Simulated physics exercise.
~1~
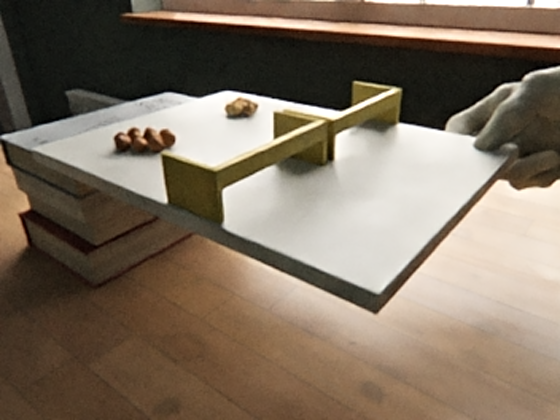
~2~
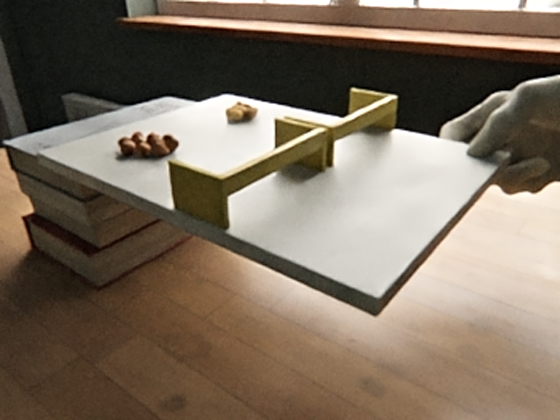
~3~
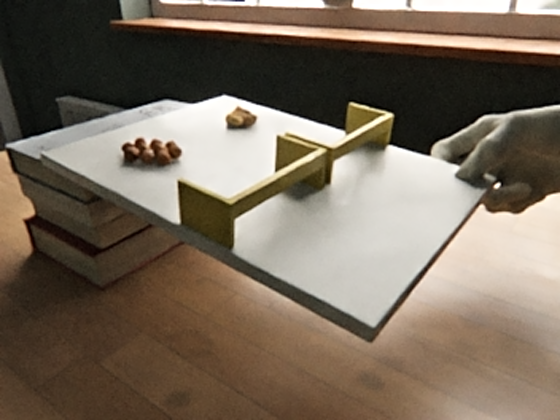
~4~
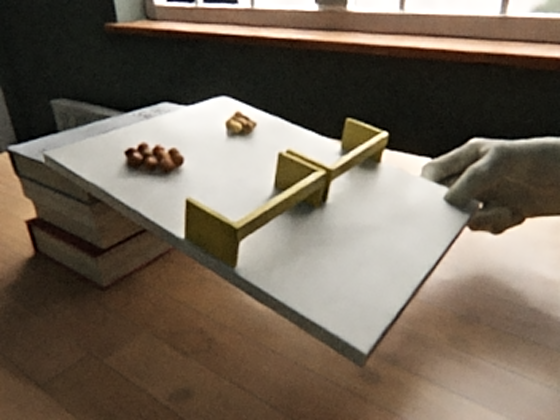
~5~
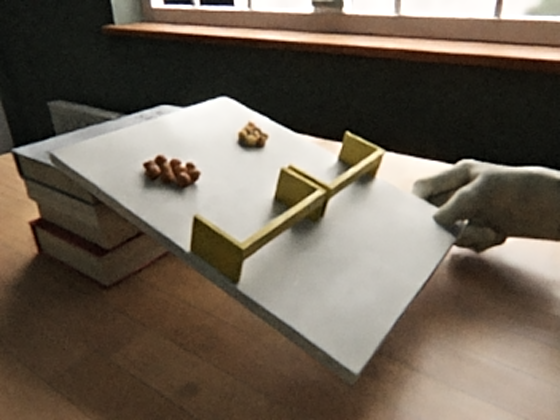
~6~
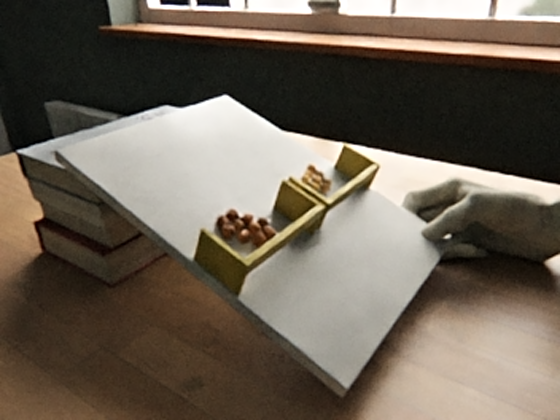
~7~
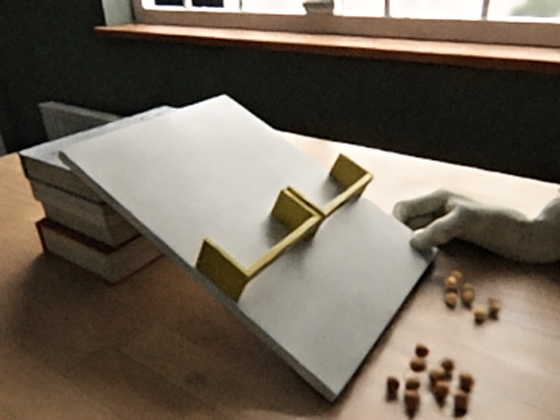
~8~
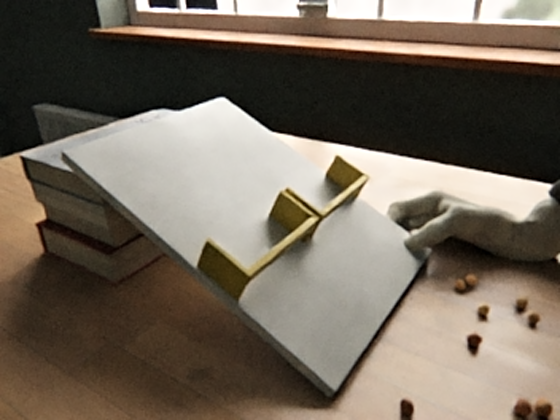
A hand lowered the free end of a white board propped on stacked books, and two groups of small brown pieces slid down to the yellow bars, passed underneath and scattered across the wooden surface, leaving the board steeply tilted and empty above the bars.
